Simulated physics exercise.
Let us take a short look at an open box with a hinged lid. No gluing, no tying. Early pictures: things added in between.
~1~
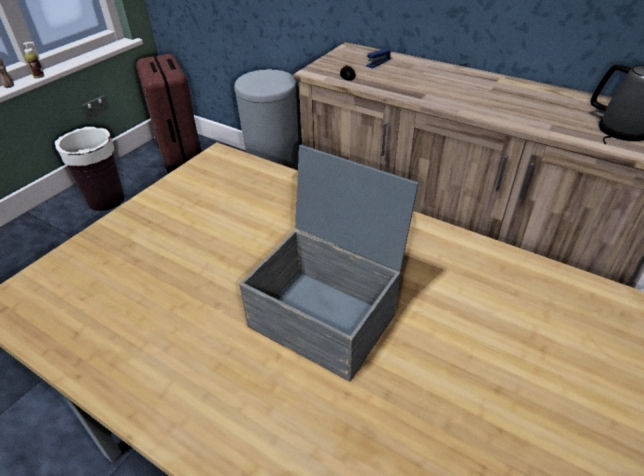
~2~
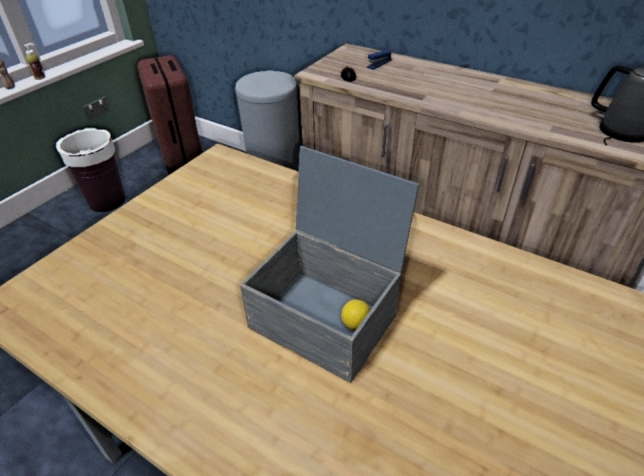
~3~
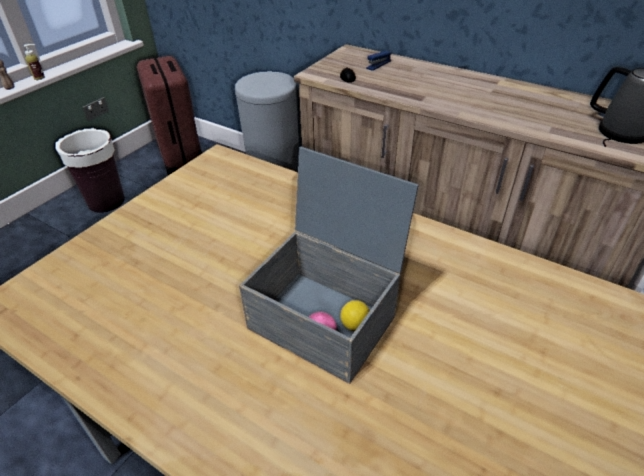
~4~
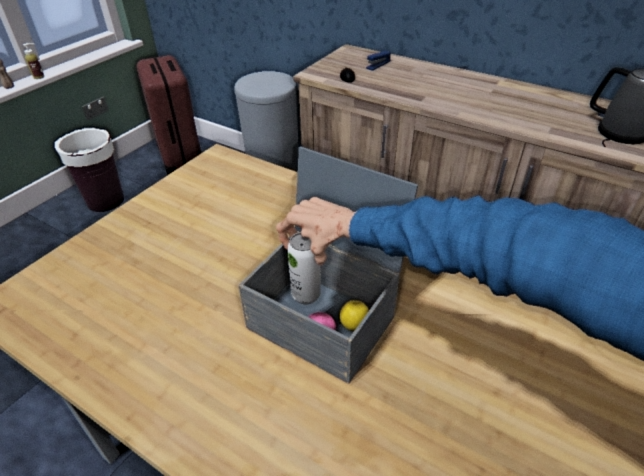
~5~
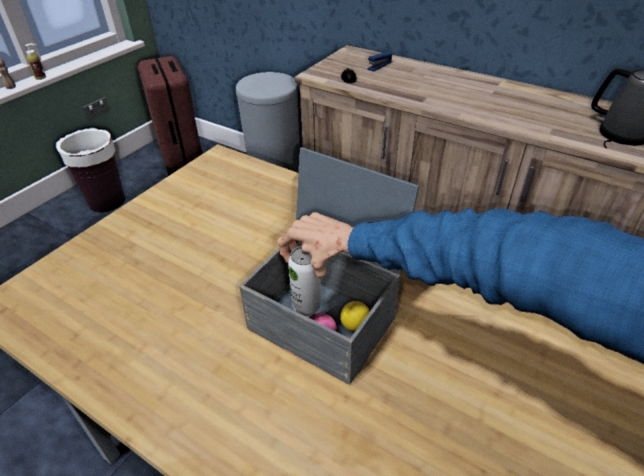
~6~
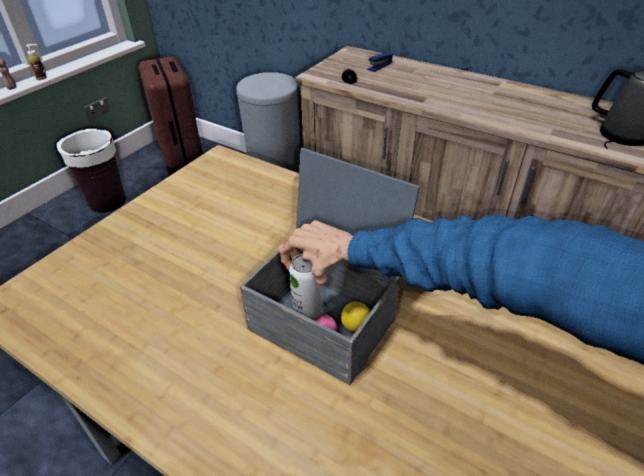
The video shows an open gray box on a wooden table, empty at first, then containing a yellow ball and next a pink one, before a blue-sleeved arm lowers a white can inside, the hand still gripping it.
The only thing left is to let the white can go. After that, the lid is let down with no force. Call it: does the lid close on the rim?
My call is that it closes.
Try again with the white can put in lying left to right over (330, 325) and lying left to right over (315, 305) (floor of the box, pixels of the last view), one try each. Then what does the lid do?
First, it shuts flat; second, it closes.
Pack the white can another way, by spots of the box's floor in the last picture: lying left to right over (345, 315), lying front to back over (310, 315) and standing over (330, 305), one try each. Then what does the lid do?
With the first placement it settles down; with the second it settles down; with the third it remains raised.
Then, 0.40 s on from there, white can on its side near (293, 324); pink ball shifted about its own width.
Then, 1.50 s on from there, lid 65° above the rim; white can on its side near (293, 326); pink ball shifted about its own width.
Then, 1.90 s on from there, lid 23° above the rim; white can on its side near (292, 326); pink ball shifted about its own width.
In the end, lid shut; toppled in the box, white can; moved from the start, pink ball; yellow lemon unmoved. At the end, from the last picture's camera, white can near (292, 326).
